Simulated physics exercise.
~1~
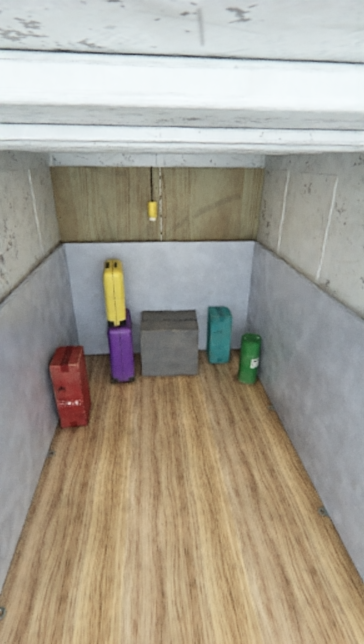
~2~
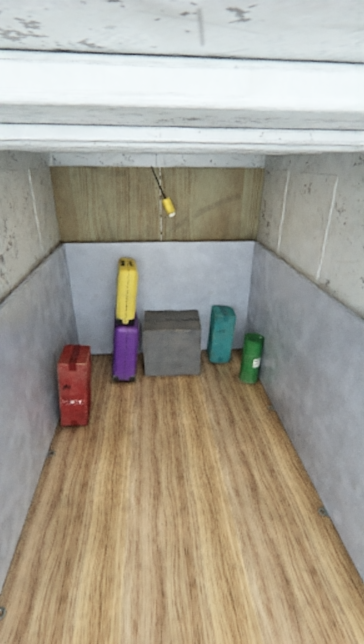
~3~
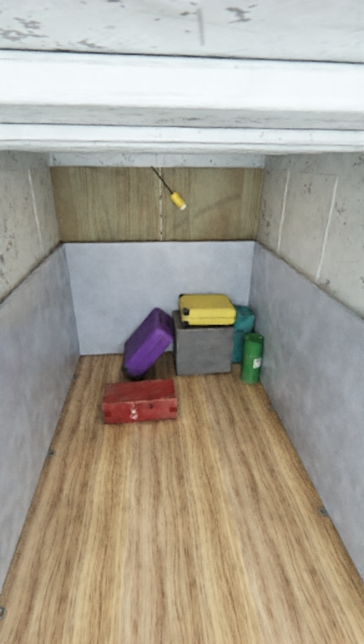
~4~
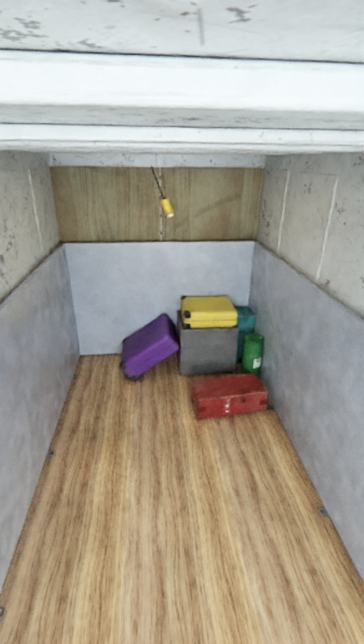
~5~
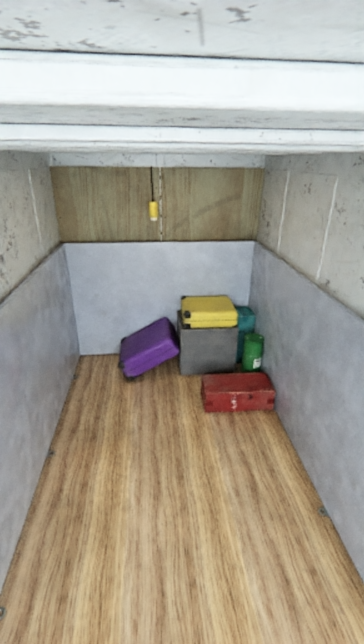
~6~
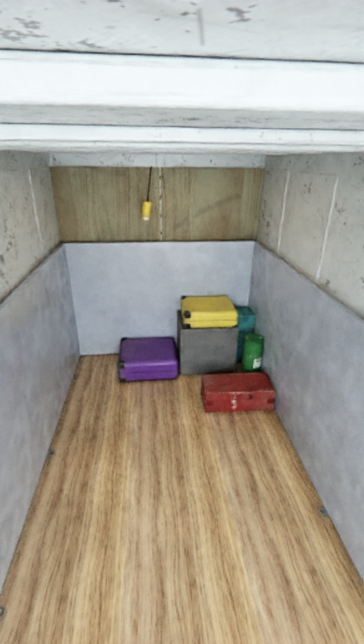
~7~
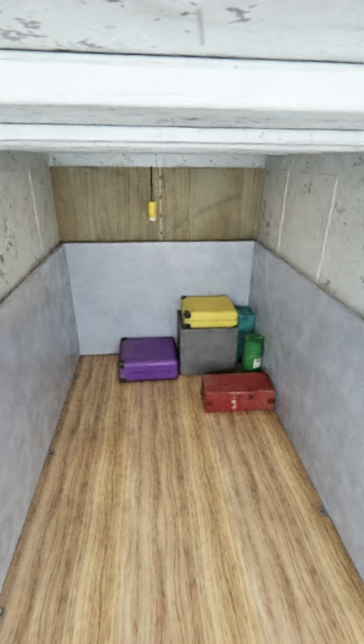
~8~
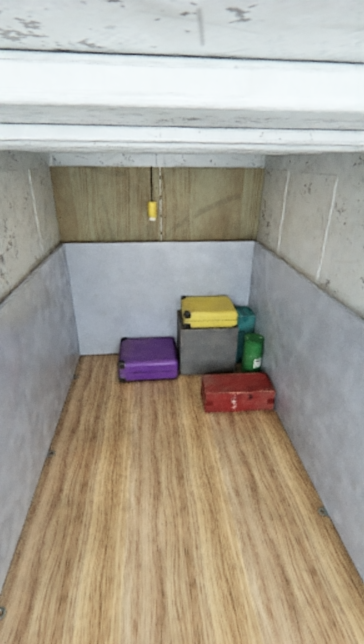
Cases in a van's load bay slide right, the red and purple ones toppling over.
